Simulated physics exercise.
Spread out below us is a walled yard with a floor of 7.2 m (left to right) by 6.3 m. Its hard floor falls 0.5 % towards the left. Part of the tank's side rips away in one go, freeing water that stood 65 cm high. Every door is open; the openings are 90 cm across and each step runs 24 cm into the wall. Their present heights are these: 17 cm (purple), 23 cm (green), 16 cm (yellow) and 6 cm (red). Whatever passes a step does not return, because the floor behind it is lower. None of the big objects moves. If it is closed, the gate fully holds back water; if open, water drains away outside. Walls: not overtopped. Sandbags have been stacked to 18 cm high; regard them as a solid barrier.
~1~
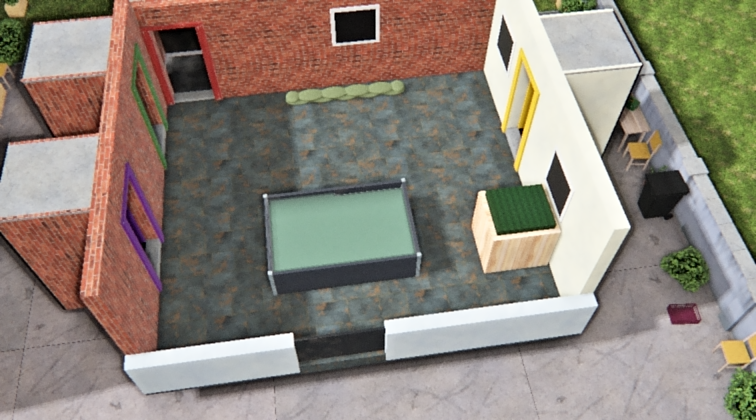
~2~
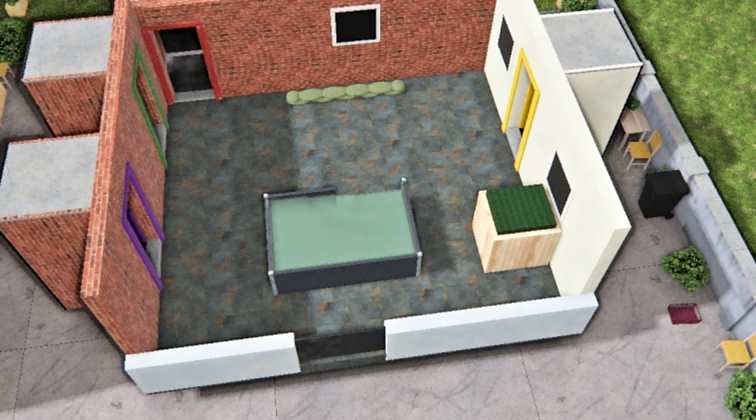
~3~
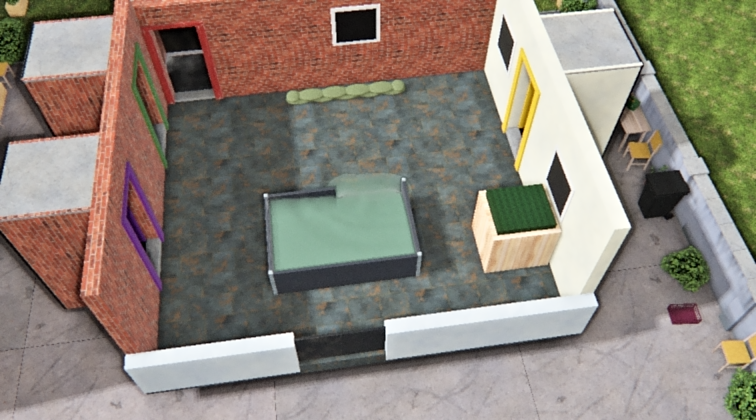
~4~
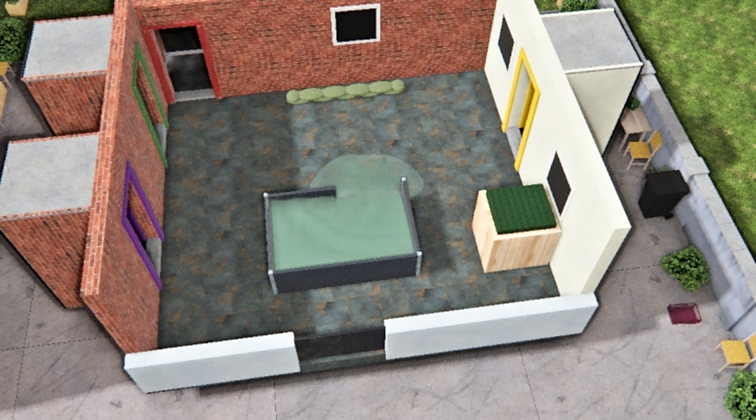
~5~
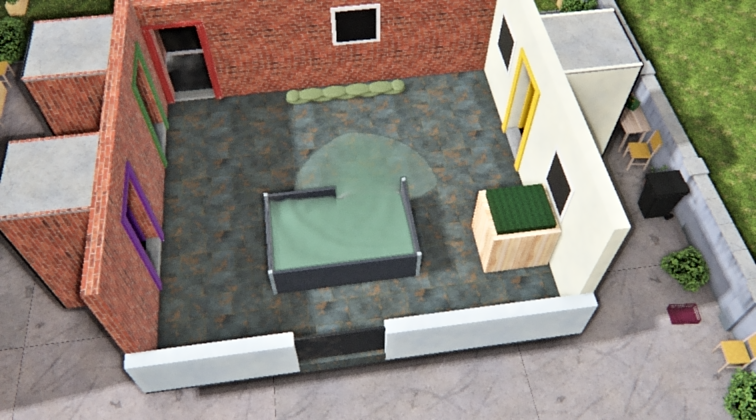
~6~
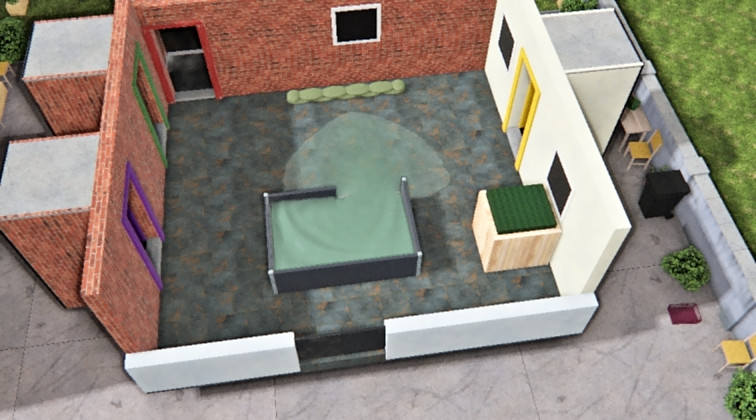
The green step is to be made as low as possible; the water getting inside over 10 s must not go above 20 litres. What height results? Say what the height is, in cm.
It would have to be roughly 12 cm high.
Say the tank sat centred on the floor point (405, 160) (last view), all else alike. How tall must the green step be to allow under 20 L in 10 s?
New minimum height: Approx. 11.5 cm.
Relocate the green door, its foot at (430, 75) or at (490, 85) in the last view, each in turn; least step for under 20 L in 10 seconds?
Around 17 and 26 cm respectively.
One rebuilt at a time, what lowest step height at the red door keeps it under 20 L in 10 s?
For the red door, about 11.0 cm.
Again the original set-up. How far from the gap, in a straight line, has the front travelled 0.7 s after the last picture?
Close to 3.6 metres, I'd say.
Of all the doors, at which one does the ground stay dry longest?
It's the purple one.
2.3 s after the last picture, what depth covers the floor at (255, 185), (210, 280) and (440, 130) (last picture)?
In that order: 0, 0 and 3 cm.
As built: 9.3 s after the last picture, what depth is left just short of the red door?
About 9.5 centimetres.
Then, 0.7 s after the last picture water covers 30 % of the floor, deepest (34 cm) near (383, 196); it has not reached the green door.
Then, 2.3 s after the last picture water covers 40 % of the floor, deepest (32 cm) near (458, 83); it has not reached the green door.
Then, 9.3 s after the last picture water covers 95 % of the floor, deepest (10 cm) near (158, 361); 10 cm at the green door, 0 litres in over its 23 cm step.
At the green door as built, the water peaked near 16 cm, 3.1 s after the last picture.
Run again over the same 10 s with other heights there, 35 litres in over 10.5 cm, 8 litres over 14 cm. The limit of 20 litres is kept from about 12 cm up.
